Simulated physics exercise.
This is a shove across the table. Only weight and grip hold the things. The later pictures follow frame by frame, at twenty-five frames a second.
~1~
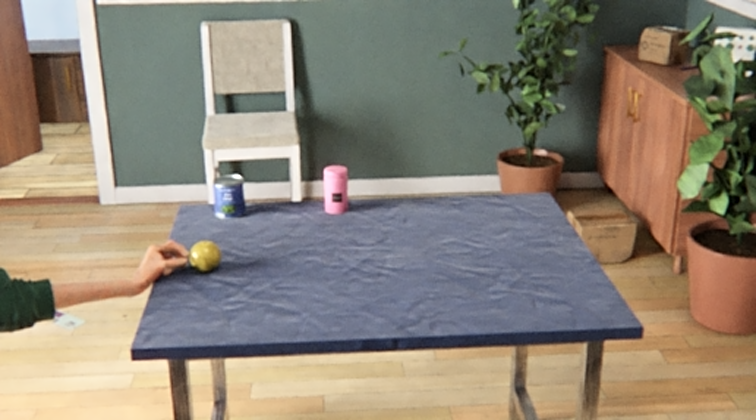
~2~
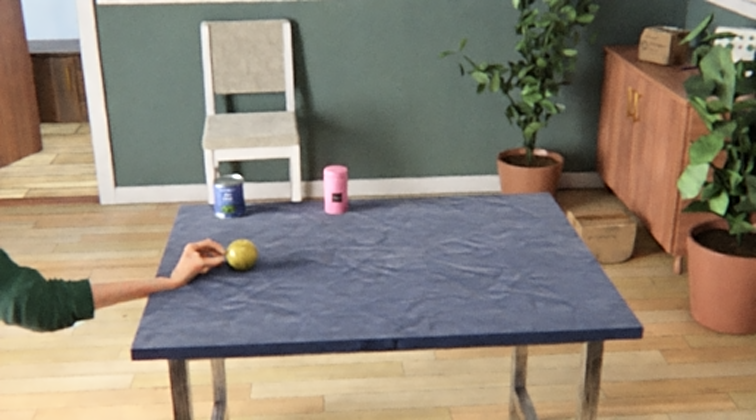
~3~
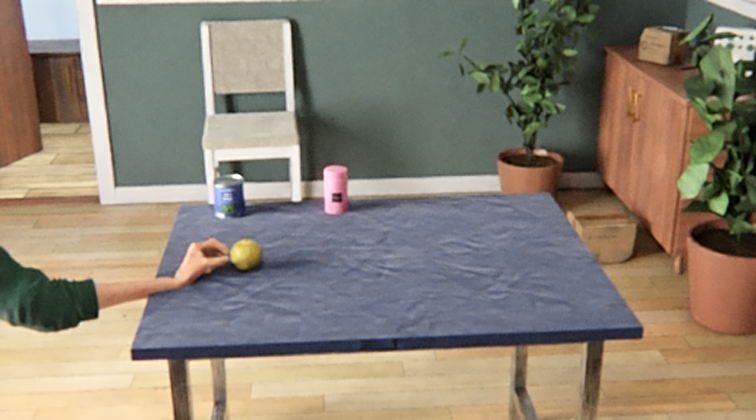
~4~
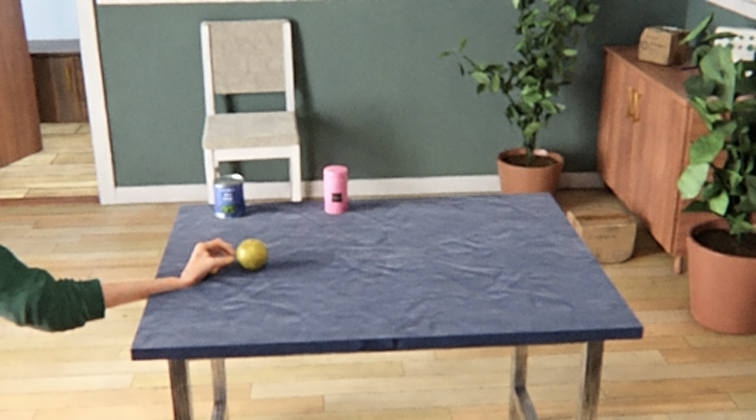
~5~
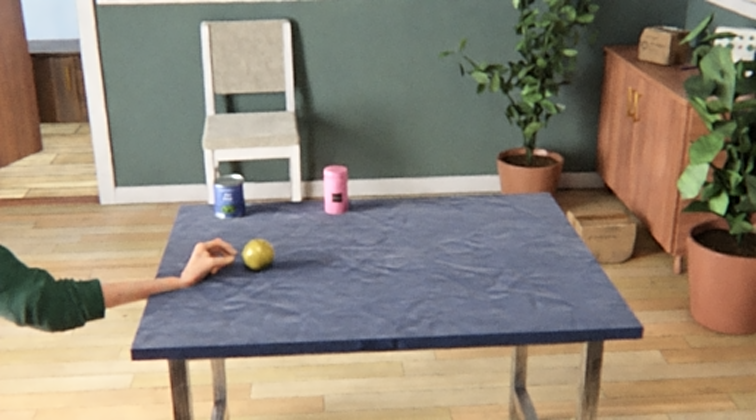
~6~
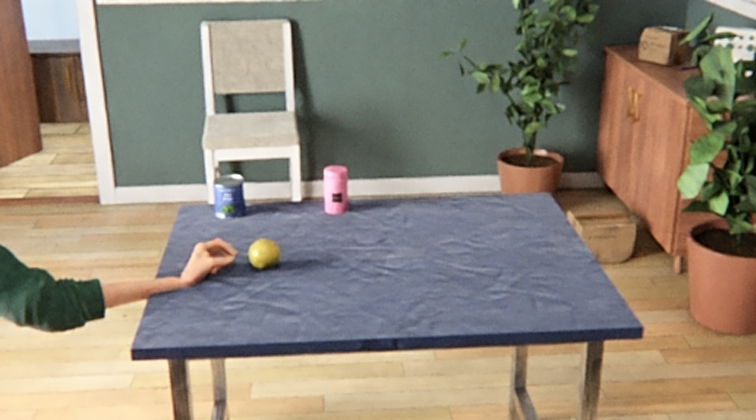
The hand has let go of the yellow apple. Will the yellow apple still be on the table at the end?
The yellow apple is still on the table.
Then, 0.10 s after the last picture, yellow apple rolled about its own width near (278, 254).
Then, 0.30 s after the last picture, yellow apple rolled about its own width near (295, 253).
At rest, moved from the start, yellow apple. Seen from the same camera at the end, yellow apple near (302, 253).
